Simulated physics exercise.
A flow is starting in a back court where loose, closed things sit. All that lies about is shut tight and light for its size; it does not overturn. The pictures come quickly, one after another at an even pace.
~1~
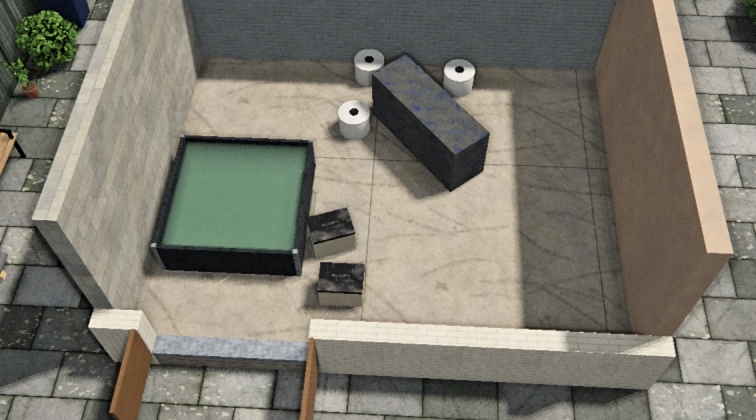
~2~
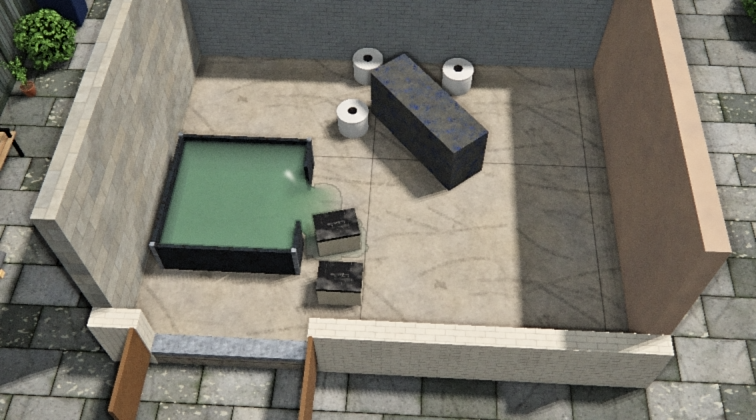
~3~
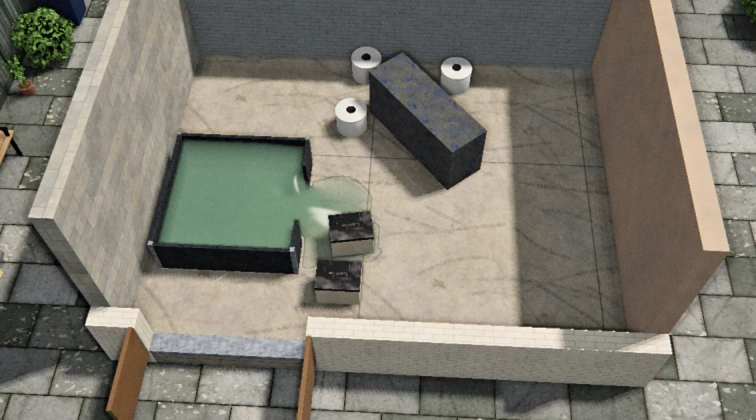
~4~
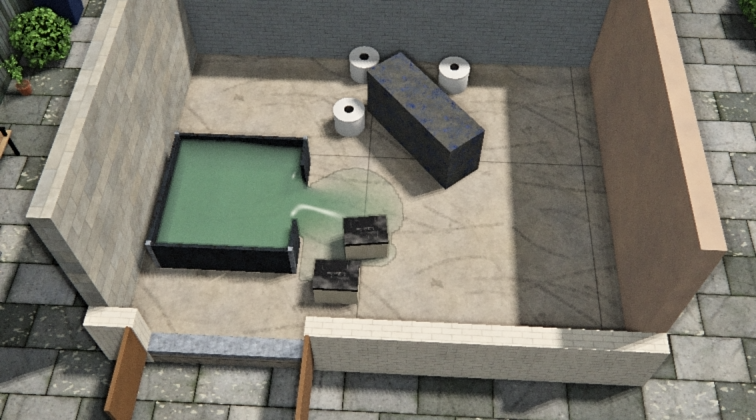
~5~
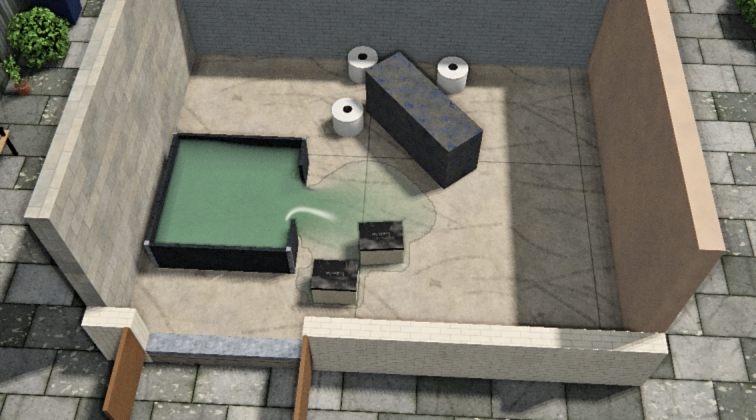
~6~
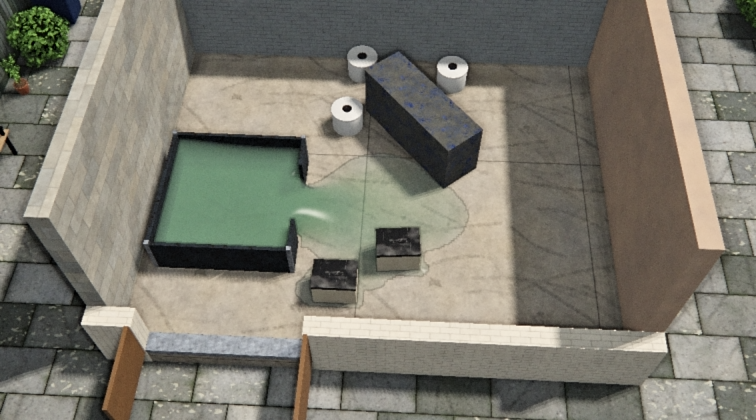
In this clip, green liquid pours through a gap in the right side of a dark-walled pool and spreads across a walled court, pushing a small dark-topped box to the right while another box beside it stays nearly still.
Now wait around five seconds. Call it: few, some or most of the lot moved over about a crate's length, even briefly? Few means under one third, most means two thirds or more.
Few.
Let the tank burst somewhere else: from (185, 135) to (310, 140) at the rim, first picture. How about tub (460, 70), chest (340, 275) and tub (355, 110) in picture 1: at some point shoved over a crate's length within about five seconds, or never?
First over the mark, then below the mark, then over the mark.
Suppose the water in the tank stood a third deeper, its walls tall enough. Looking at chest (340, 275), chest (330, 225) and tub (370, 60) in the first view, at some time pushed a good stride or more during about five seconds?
Respectively, never gets that far, gets that far, never gets that far.
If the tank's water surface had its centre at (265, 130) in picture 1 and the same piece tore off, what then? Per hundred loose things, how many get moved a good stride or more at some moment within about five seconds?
Roughly 20 per cent.
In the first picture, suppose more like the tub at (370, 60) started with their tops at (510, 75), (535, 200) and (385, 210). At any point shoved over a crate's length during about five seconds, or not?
Here's how it goes: Never gets far, sent far off, and lastly sent far off.
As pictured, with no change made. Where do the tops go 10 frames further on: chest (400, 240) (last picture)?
I'd expect it around (575, 320).
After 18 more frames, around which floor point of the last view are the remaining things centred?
Their average sits at about pixel (406, 171).
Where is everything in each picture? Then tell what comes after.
In the first picture, a chest at (331, 225), on the bottom; a tub at (354, 112), on the bottom; 0 of 5 have shifted.
In the second picture, a chest at (336, 224), on the bottom, close to its start; a tub at (353, 111), on the bottom; 1 of 5 have shifted.
In the third picture, a chest at (351, 226), on the bottom, close to its start; a tub at (351, 110) rests on the ground; 1 of 5 have shifted.
In the fourth picture, a chest at (366, 230) rests on the ground, a stride from its start; a tub at (349, 110), on the bottom; 1 of 5 have shifted.
In the fifth picture, a chest at (381, 235), on the bottom, a stride from its start; a tub at (347, 110), on the bottom; 1 of 5 have shifted.
In the sixth picture, a chest at (398, 241), on the bottom, a stride from its start; a tub at (347, 109), on the bottom; 1 of 5 have shifted.
A moment on, 1 of 5 are well off their spots; 0 afloat.
Next, 1 of 5 are well off their spots; 0 afloat.
Later, 1 of 5 are well off their spots; 1 afloat.
In the end, 1 of 5 are well off their spots, and 1 have been at some point; 1 afloat.
